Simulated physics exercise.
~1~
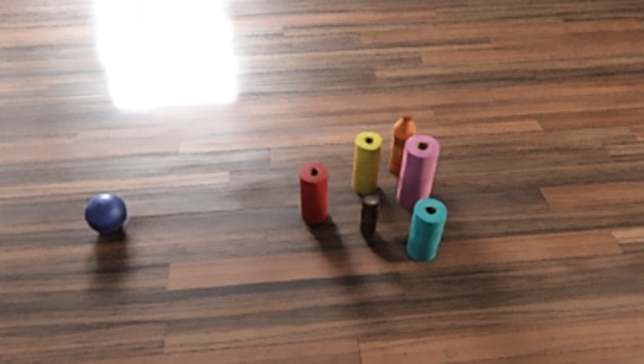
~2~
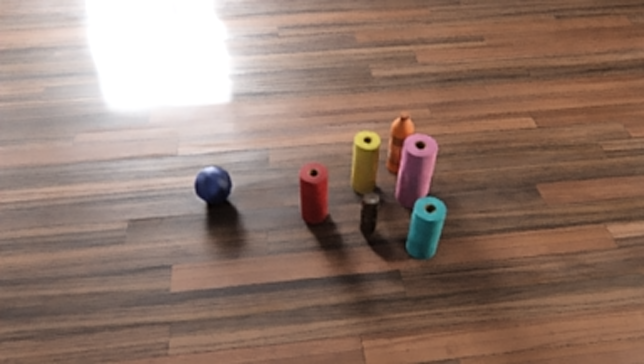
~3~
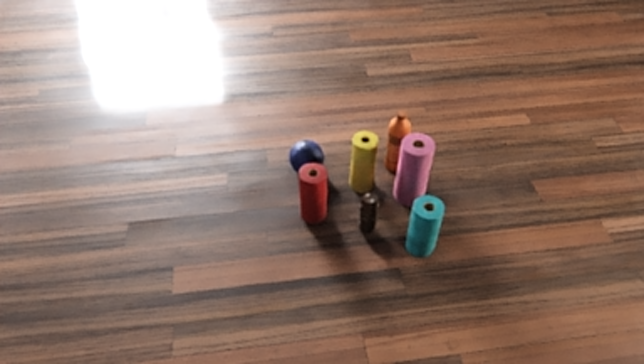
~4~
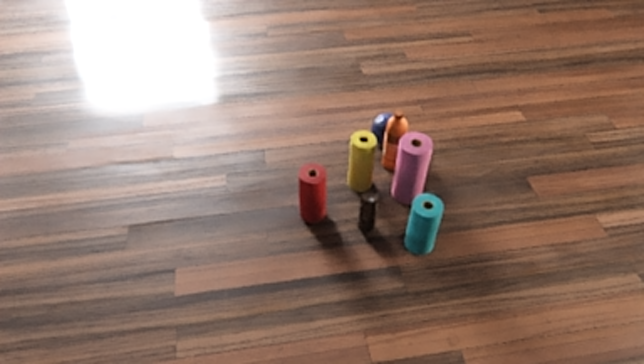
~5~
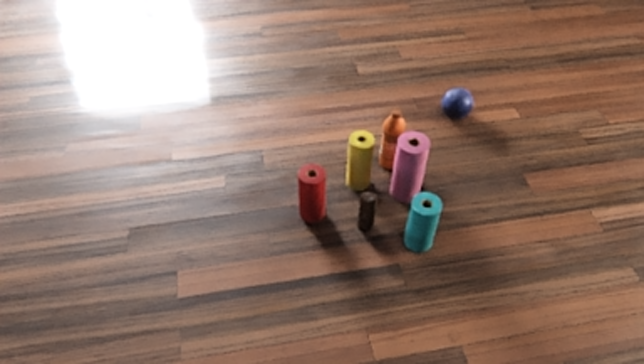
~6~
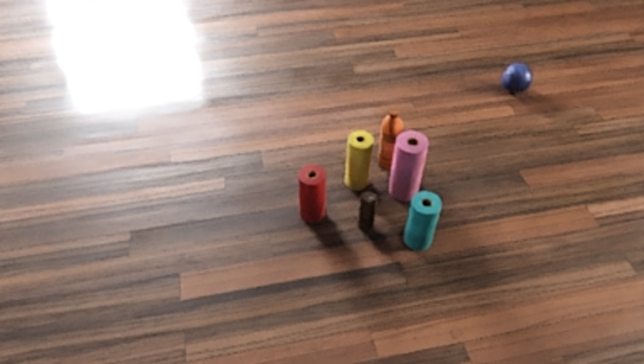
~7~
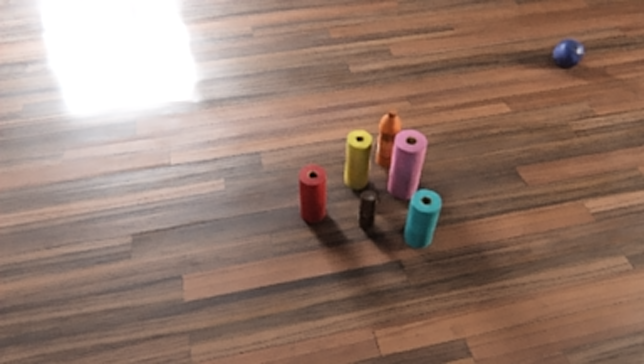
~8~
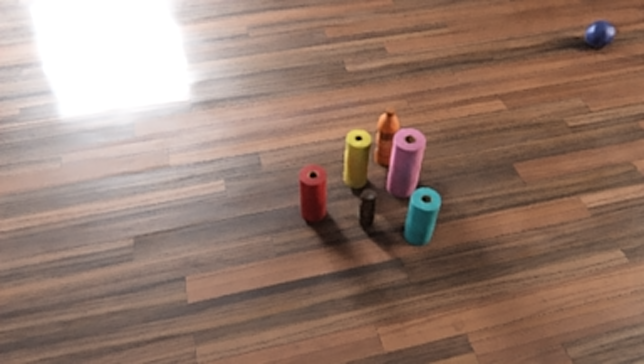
Blue ball rolling right across a wooden floor, passing behind a cluster of standing coloured rolls and bottles, all left upright.
